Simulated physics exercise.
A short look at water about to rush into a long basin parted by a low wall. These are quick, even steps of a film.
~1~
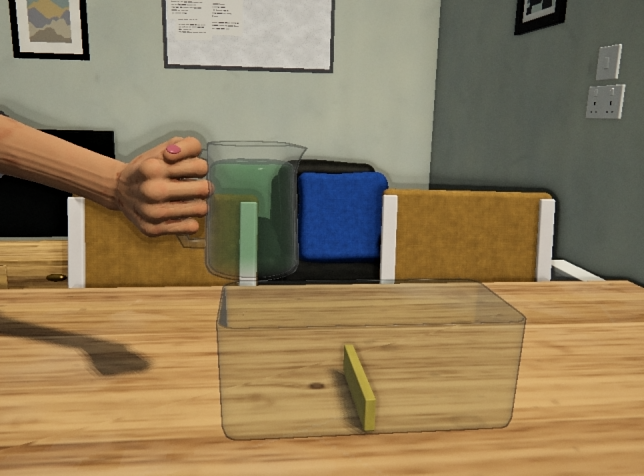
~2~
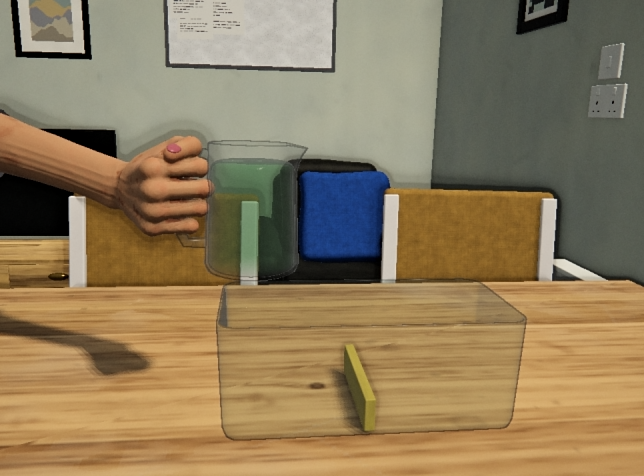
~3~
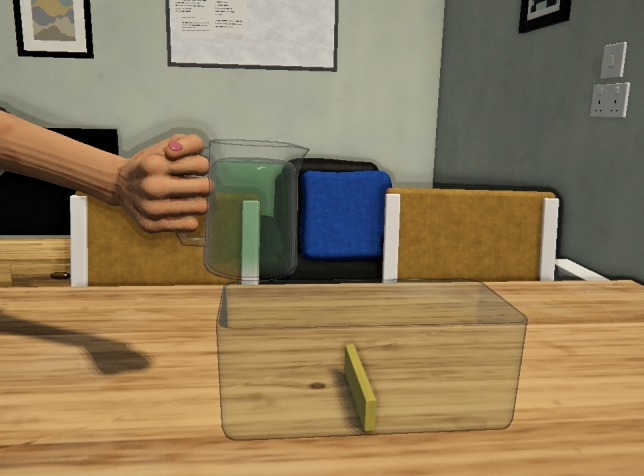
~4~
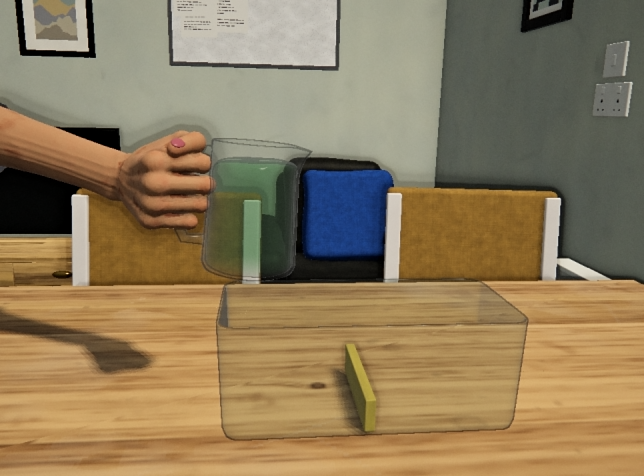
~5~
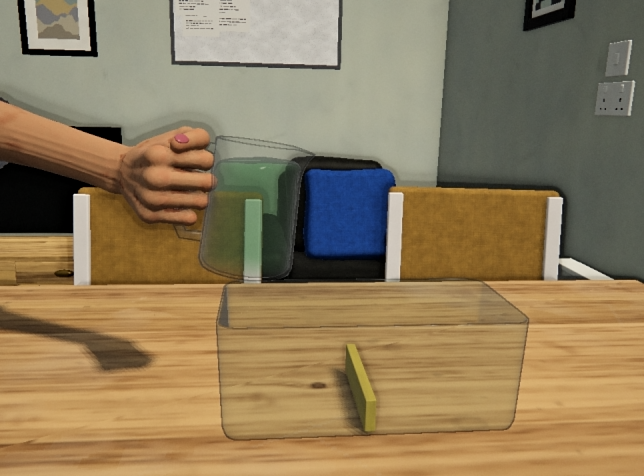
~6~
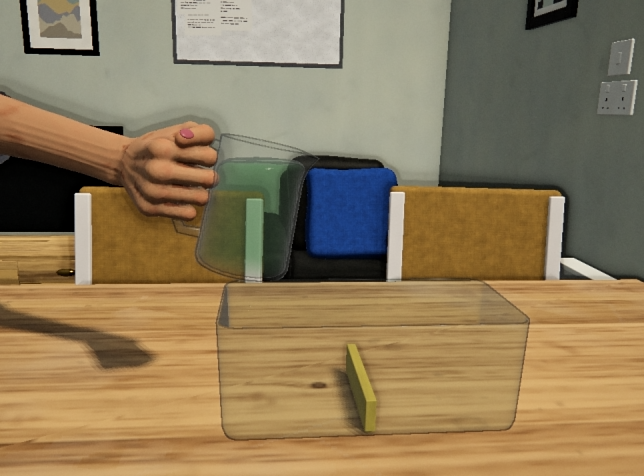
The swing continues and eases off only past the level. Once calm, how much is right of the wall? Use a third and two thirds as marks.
In the end over two thirds is right of the wall.
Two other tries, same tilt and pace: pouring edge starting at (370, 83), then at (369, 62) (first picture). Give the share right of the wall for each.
Roughly 90 per cent, and 85 per cent.
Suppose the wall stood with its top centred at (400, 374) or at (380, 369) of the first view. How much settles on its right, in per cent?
The first gives 15 %, the second 55 %.
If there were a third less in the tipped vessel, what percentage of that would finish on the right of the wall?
About 85 per cent.
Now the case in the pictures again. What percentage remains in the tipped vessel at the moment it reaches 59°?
Near 90 %.
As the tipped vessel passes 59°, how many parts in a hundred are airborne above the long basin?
It comes to 5 per cent or so.
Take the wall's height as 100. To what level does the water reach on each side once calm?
Left: 10 %. Right: 80 %.
A moment on, the tilt is 59° and 90 per cent is still to pour, 0 is left of the wall and 2 right of it.
Next, the tilt is 92° and 48 per cent is still to pour, 1 is left of the wall and 35 right of it.
Then the tilt is 102° and 10 per cent is still to pour, 6 is left of the wall and 80 right of it.
Later the tilt is 102° and 1 per cent is still to pour, 11 is left of the wall and 88 right of it.
Finally, 11 per cent lies left of the wall, 88 right of it and 0 outside.
